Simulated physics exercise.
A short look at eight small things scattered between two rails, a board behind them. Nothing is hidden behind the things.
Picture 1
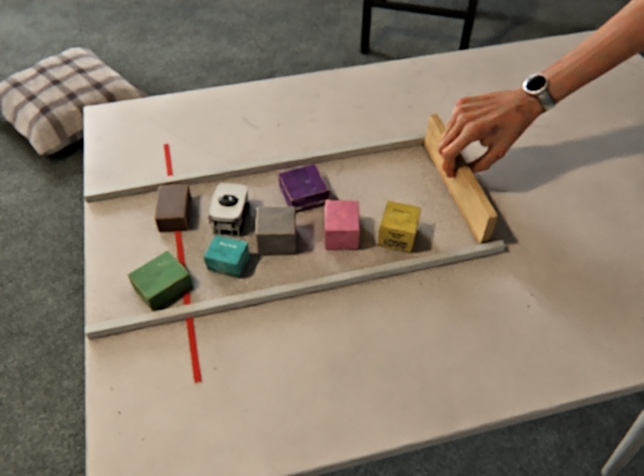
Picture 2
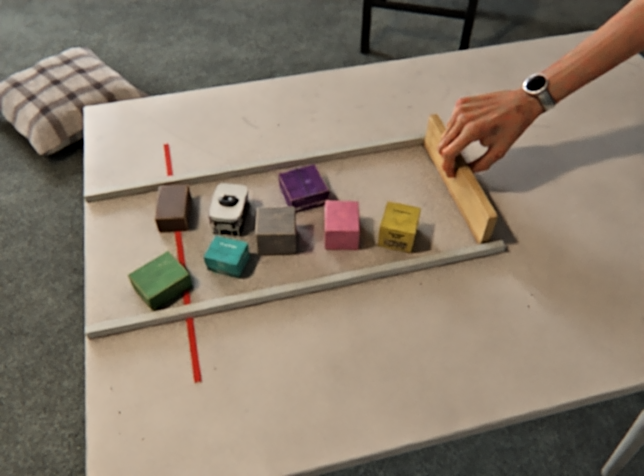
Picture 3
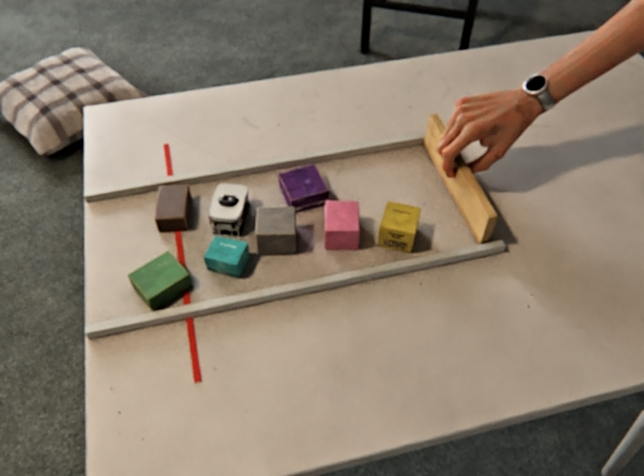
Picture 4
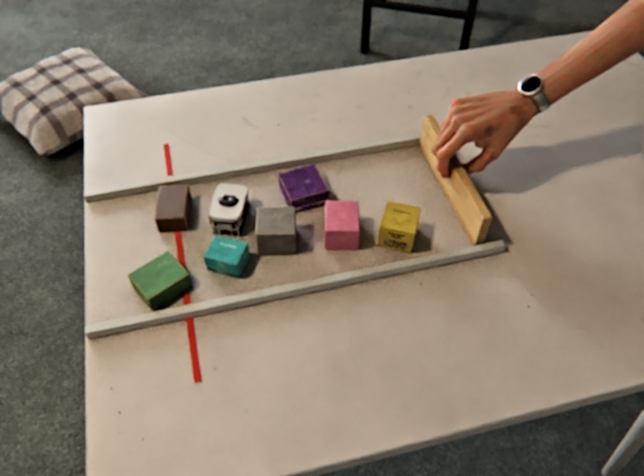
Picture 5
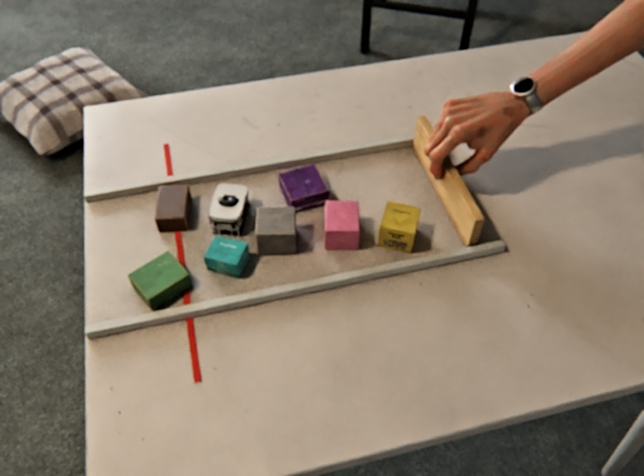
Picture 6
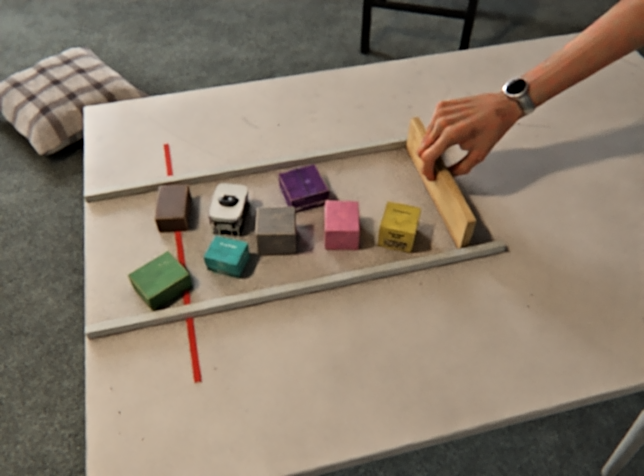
A hand slid a wooden board slightly to the left between two rails on a table, while the eight small colourful blocks and objects in front of it stayed where they were.
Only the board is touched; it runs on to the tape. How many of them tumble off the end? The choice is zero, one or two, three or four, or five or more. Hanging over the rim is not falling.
As it turns out, the number that fall off is one or two.
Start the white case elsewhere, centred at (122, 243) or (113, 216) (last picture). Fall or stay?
The white case survives; tumbles off.
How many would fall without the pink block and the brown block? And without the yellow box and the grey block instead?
First 0, then 0.
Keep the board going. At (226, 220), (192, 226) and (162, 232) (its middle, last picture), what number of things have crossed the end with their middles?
It would be 0, 0 and 2.
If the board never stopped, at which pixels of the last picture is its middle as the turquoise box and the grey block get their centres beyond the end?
Near (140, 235) and (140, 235).
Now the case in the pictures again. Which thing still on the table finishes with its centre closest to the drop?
The green block ends nearest.
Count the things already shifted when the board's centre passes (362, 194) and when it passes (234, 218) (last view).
By then 2, and 8.
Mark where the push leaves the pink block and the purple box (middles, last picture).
The pink block stops around (153, 257); the purple box around (154, 212).
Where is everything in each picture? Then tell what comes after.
The first picture shows green block (161, 280); brown block (174, 208); turquoise box (227, 257); board (457, 177); tape (179, 244).
The second picture shows brown block (174, 208); board (457, 177).
The third picture shows turquoise box (227, 257); white case (230, 210).
The fourth picture shows green block (161, 280); yellow box (399, 227).
The fifth picture shows brown block (174, 208); purple box (304, 188).
The sixth picture shows green block (161, 280); brown block (174, 208); turquoise box (227, 257); board (438, 180); tape (179, 244).
Soon after, none off yet; green block at rest near (161, 280); brown block at rest near (174, 208); turquoise box at rest near (227, 257).
In the end, the number that fall off is one or two; gone, brown block.
